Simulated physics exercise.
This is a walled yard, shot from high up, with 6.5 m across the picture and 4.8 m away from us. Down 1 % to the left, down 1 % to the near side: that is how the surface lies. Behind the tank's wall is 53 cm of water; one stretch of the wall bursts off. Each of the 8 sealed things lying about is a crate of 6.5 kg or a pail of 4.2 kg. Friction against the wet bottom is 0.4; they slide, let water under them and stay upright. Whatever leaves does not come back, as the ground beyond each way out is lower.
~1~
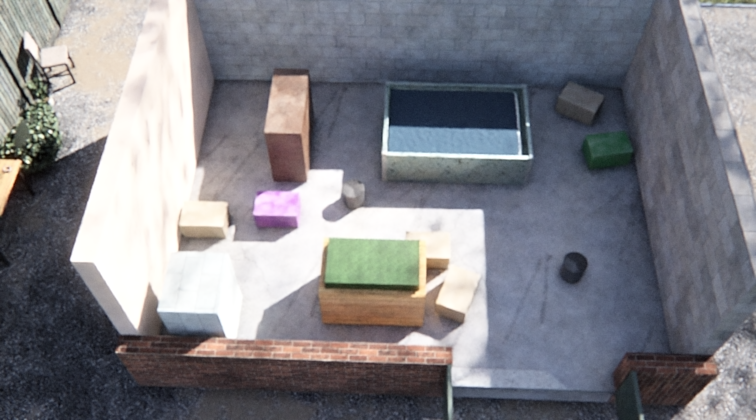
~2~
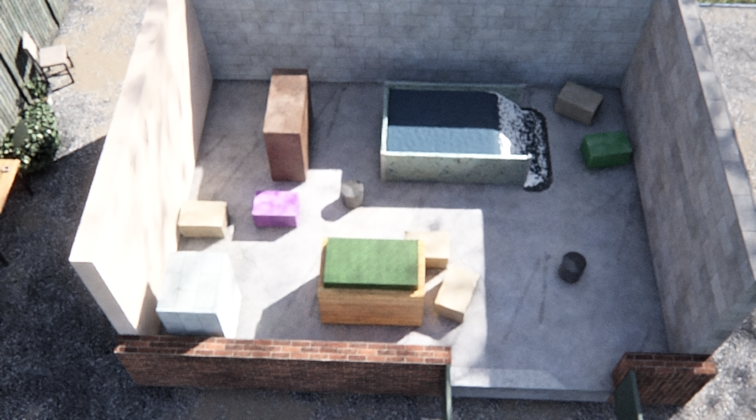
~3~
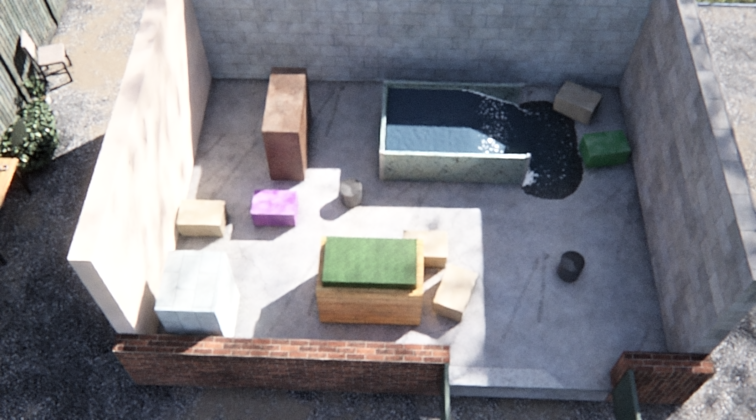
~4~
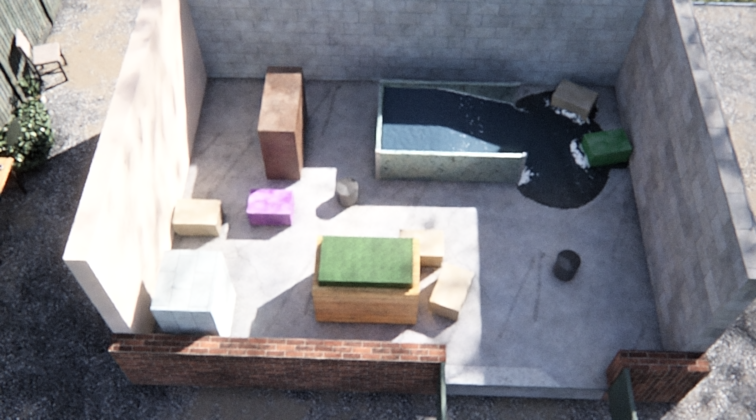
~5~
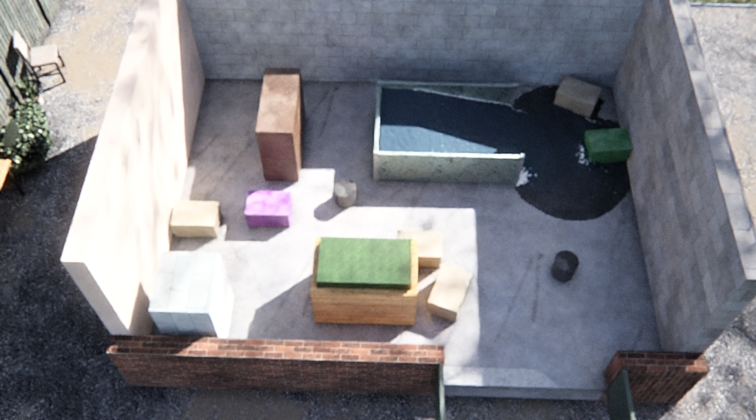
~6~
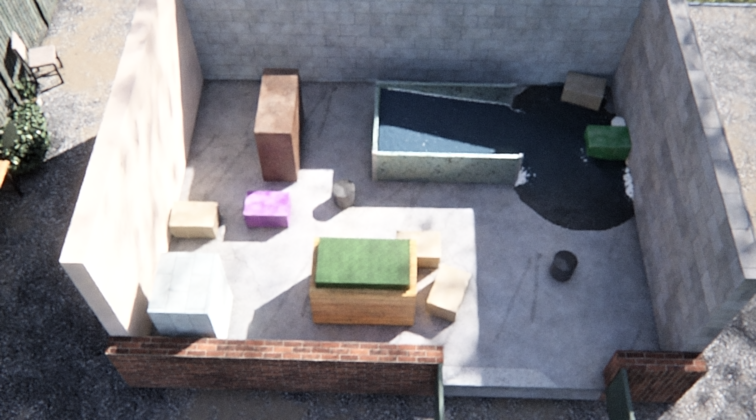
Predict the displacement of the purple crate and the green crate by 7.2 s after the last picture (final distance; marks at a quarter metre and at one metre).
As for distance, the purple crate moves only negligibly and the green crate ends up well away.
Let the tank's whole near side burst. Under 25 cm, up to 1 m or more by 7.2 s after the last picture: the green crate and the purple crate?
The green crate hardly moves, the purple crate is swept away.
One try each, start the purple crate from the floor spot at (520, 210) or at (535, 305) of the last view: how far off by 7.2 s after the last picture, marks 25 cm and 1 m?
In turn: It slides a little; it travels far.
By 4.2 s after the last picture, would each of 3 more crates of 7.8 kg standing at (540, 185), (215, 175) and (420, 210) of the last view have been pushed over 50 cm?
So that's beyond the threshold, within the threshold and within the threshold, in that sequence.
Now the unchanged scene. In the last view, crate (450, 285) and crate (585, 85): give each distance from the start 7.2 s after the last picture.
In turn: 30 cm, 60 cm.
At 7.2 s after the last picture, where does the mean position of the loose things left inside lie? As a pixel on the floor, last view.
Somewhere near (365, 239).
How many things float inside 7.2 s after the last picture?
Count at that moment: 1.
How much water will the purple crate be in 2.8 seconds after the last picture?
Depth approx. 0 cm.
Then, 0.9 s after the last picture the purple crate is near (267, 203), 0.0 m from its start, aground; the green crate is near (613, 132), 0.2 m from its start, afloat; 0 of 8 are out; 2 afloat.
Then, 2.8 s after the last picture the purple crate is near (267, 203), 0.0 m from its start, aground; the green crate is near (605, 205), 1.2 m from its start, afloat; 0 of 8 are out; 2 afloat.
Then, 4.8 s after the last picture the purple crate is near (267, 203), 0.0 m from its start, aground; the green crate has gone out; 1 of 8 are out; 2 afloat.
Then, 7.2 s after the last picture the purple crate is near (267, 203), 0.0 m from its start, aground; the green crate has gone out; 1 of 8 are out; 1 afloat.
